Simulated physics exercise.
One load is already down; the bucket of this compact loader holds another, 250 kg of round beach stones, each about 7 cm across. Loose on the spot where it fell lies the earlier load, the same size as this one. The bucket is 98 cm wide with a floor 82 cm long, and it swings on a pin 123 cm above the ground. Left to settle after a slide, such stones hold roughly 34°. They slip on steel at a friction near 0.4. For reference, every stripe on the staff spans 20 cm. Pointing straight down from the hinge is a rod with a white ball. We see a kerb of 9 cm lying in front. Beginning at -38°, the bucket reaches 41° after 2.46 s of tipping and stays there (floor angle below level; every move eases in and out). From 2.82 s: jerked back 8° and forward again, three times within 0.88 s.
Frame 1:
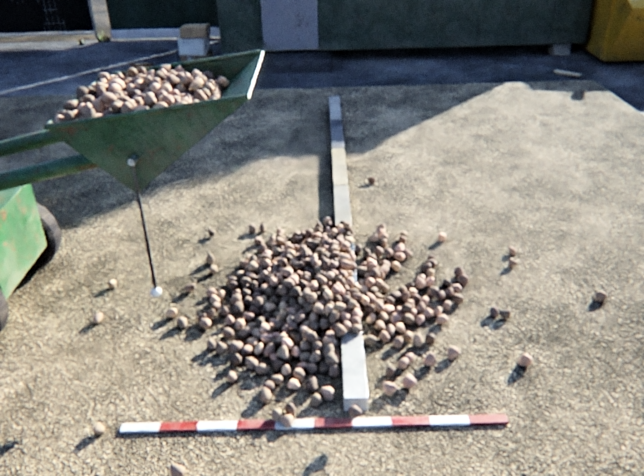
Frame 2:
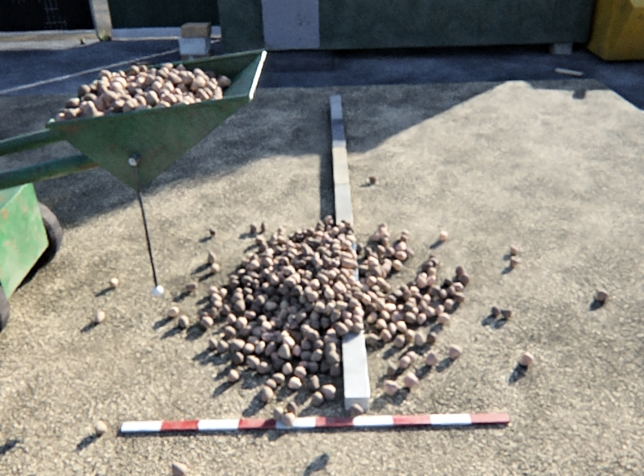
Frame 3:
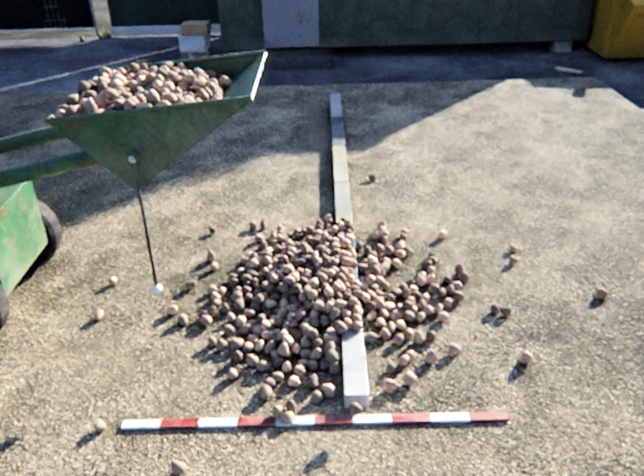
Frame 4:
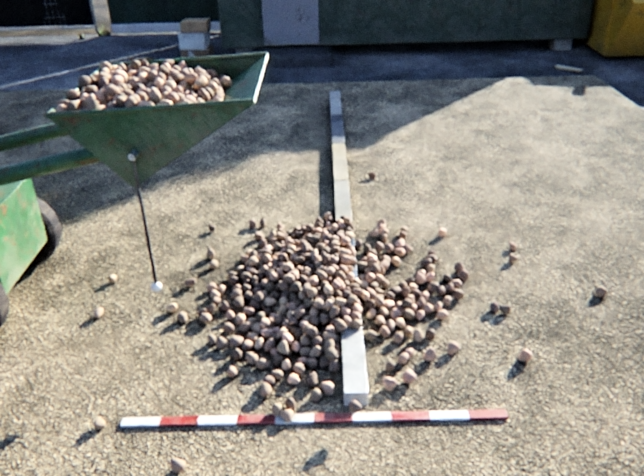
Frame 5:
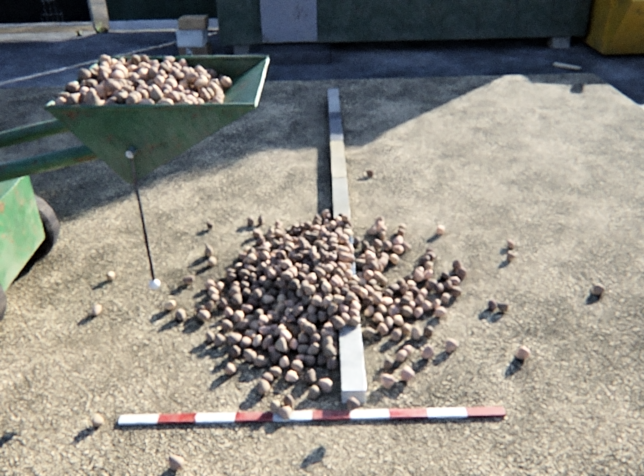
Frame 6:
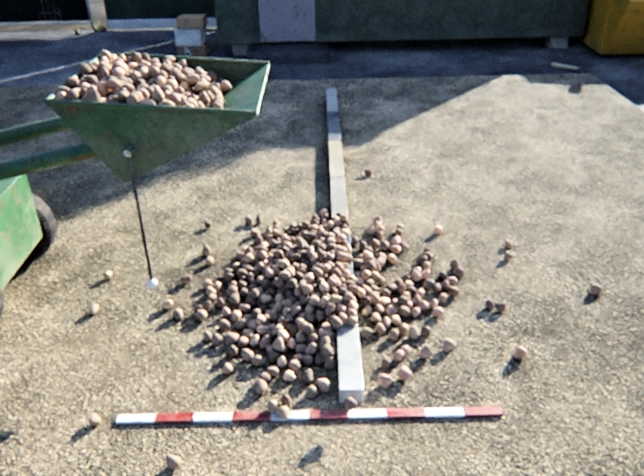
A green loader bucket full of rounded brownish stones tilted slowly back toward level, its load settling away from the lip, while the scattered heap lying across the pale kerb stayed still.
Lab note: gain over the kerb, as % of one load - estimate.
Gain: About 27 %.
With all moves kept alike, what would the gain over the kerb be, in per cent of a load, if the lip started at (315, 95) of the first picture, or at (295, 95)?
The first would add some 80 per cent and the second some 65 per cent.
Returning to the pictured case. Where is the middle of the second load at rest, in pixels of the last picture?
Roughly at (302, 273) in the last picture.
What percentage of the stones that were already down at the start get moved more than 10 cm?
20 %.
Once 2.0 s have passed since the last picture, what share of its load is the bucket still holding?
Roughly 0 per cent remains inside.
Then, 1.2 s after the last picture the floor is at 28°; in per cent of one load, 85 in the bucket, 98 on this side of the kerb, 17 over the kerb; the foremost stones are at (504, 284).
Then, 2.0 s after the last picture the floor is at 41°; in per cent of one load, 2 in the bucket, 166 on this side of the kerb, 32 over the kerb; the foremost stones are at (504, 284).
Then, 3.6 s after the last picture the floor is at 41°; in per cent of one load, 0 in the bucket, 156 on this side of the kerb, 44 over the kerb; the foremost stones are at (505, 282).
Then, 6.0 s after the last picture the floor is at 41°; in per cent of one load, 0 in the bucket, 156 on this side of the kerb, 44 over the kerb; the foremost stones are at (505, 282). Net gain over the kerb, 27.
